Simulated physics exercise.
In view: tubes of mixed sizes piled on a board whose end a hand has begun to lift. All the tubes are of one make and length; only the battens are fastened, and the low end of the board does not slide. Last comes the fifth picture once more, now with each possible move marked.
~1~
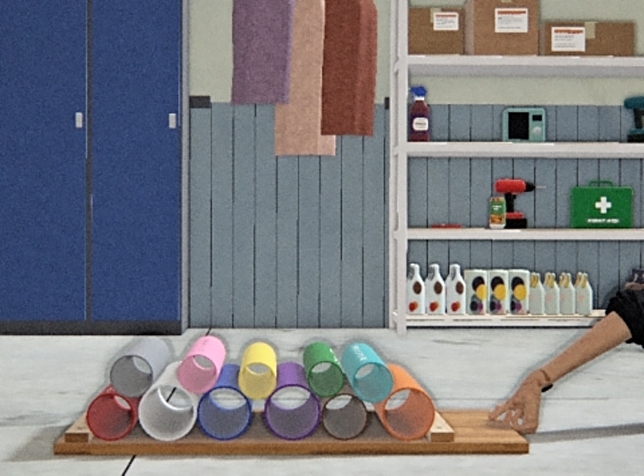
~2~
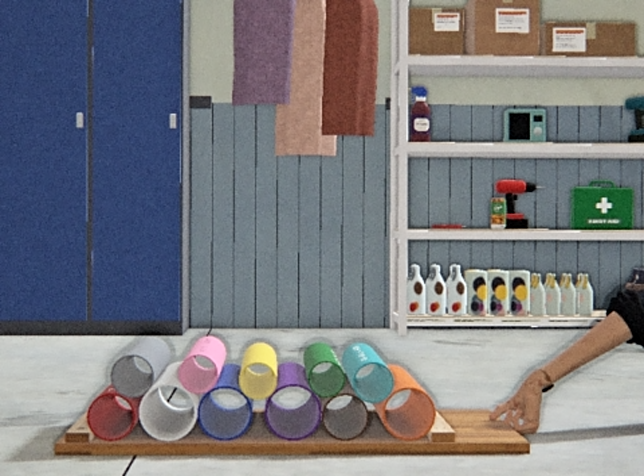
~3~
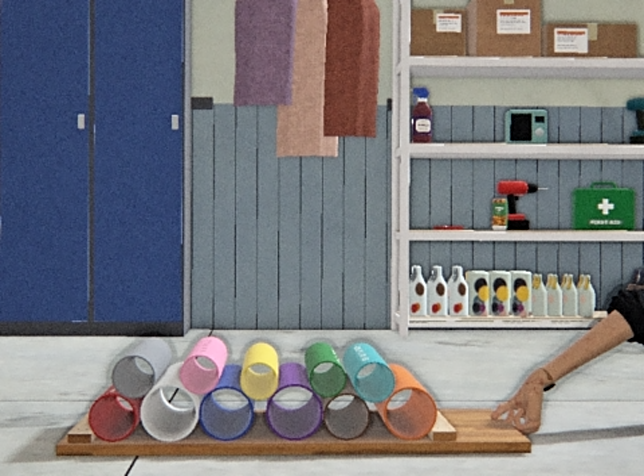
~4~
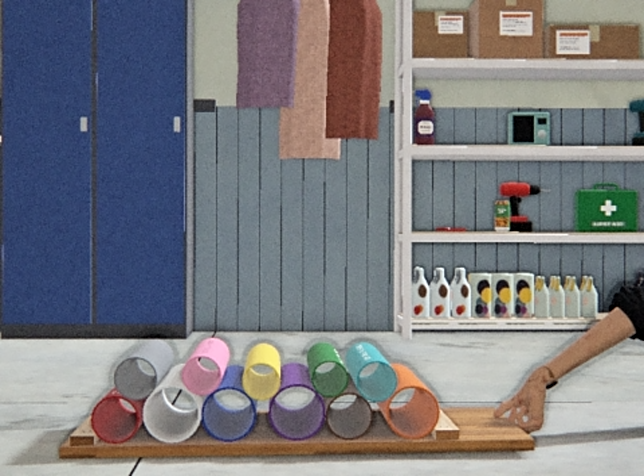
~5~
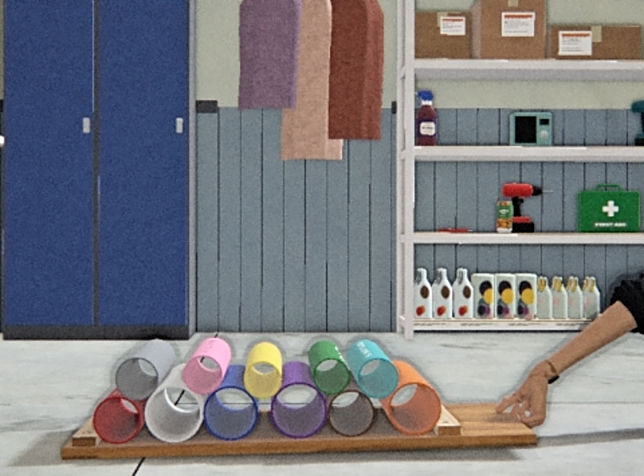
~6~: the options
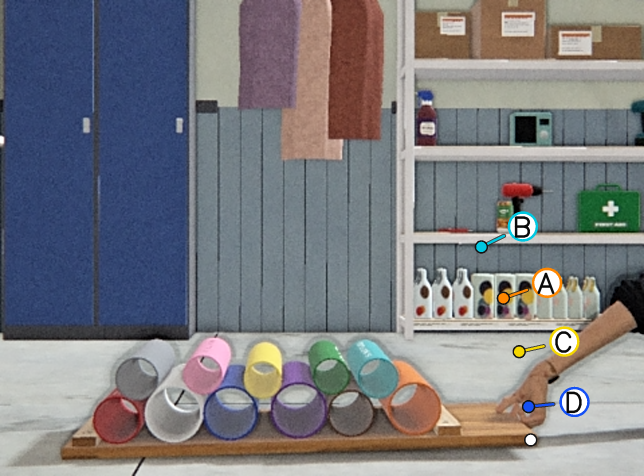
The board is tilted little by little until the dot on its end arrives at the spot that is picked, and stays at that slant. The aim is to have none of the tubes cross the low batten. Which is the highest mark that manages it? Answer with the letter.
The answer is mark A.
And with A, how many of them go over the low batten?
With A, none.
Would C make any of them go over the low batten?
No, at C.
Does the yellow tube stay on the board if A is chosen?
The yellow tube: Yes.
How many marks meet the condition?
Three of the four.
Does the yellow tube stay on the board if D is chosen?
Yes, with D.
On the copy, A at (503, 298); B at (481, 247); C at (519, 352); D at (528, 406); the white dot at (531, 440).
On A. First, board at 14°.
Then, board at 19°.
Finally, board at 19°, none over the low batten.
By contrast, B one over the low batten (grey); C none over the low batten; D none over the low batten.
